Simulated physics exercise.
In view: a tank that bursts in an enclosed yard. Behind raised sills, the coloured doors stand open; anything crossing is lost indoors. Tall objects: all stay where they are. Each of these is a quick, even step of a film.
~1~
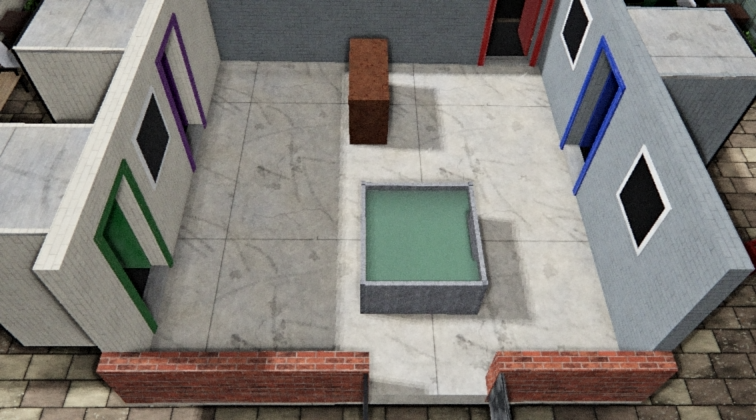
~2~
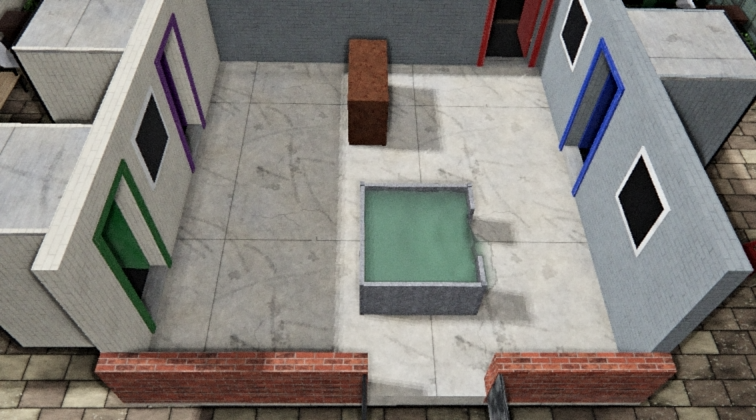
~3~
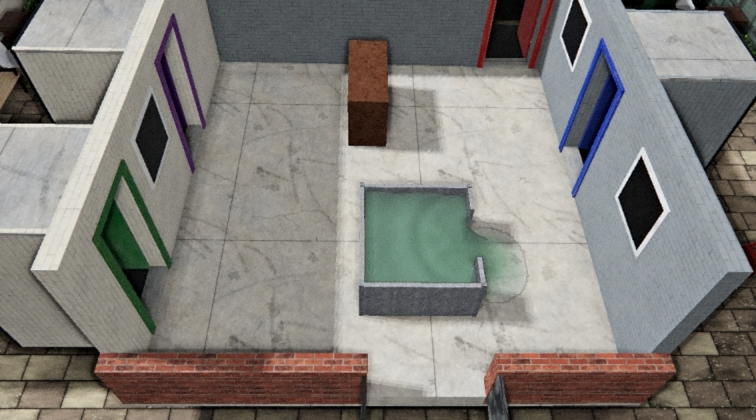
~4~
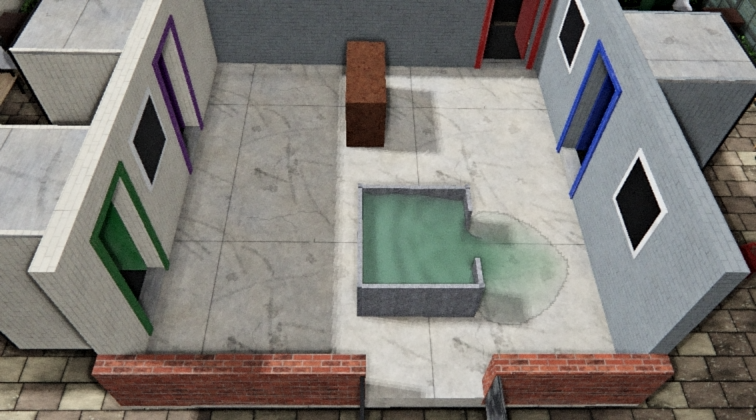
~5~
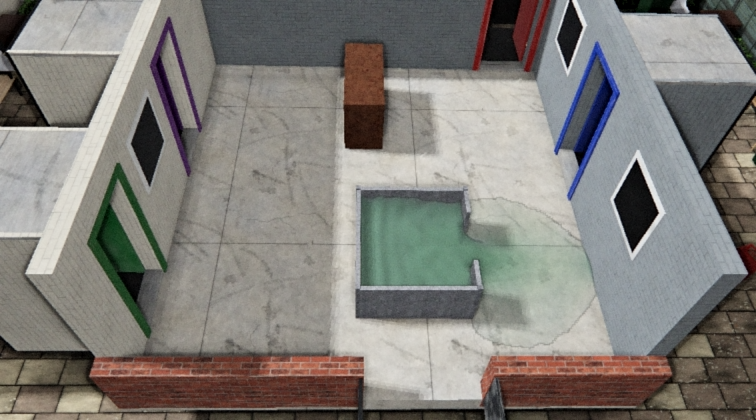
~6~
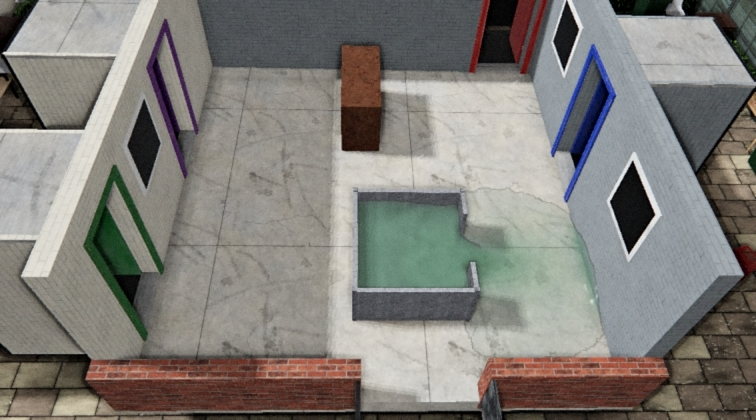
A walled yard with open coloured doors held a square tank of green water, which sat still until its right side broke open and water poured out, spreading across the floor to the right-hand wall.
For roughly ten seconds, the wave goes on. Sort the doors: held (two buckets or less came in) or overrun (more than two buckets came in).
Sorted: Green door held, red door overrun, purple door held, blue door held.
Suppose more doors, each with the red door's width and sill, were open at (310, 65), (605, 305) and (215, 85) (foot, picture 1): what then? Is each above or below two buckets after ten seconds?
Door by door: Ends up below, ends up above, ends up below.
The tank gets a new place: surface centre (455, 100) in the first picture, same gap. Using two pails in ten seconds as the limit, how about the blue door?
One by one: The blue one goes over.
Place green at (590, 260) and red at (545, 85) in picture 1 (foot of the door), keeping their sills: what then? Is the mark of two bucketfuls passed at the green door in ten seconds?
As it turns out, green runs over.
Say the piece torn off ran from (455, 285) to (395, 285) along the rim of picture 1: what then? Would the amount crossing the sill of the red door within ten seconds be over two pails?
At the red door, the flow misses the threshold.
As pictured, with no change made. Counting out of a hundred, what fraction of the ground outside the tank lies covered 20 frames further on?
It comes to roughly 45 in a hundred.
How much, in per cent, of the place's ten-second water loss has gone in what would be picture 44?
Near 65 in a hundred.
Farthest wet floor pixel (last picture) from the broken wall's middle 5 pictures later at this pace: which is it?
Estimated pixel: (546, 144).
A moment on, water covers 15 % of the floor; the green door not reached, the red door not reached, the purple door not reached, the blue door wet at the sill, nothing in.
Next, water covers 25 % of the floor; the green door not reached, the red door not reached, the purple door not reached, the blue door wet at the sill, nothing in.
Then, water covers 45 % of the floor; the green door not reached, the red door over two buckets in, the purple door not reached, the blue door wet at the sill, nothing in.
Later, water covers 60 % of the floor; the green door wet at the sill, nothing in, the red door far over two buckets in, the purple door not reached, the blue door wet at the sill, nothing in.
In the end, water covers 95 % of the floor; the green door wet at the sill, nothing in, the red door far over two buckets in, the purple door wet at the sill, nothing in, the blue door wet at the sill, nothing in.
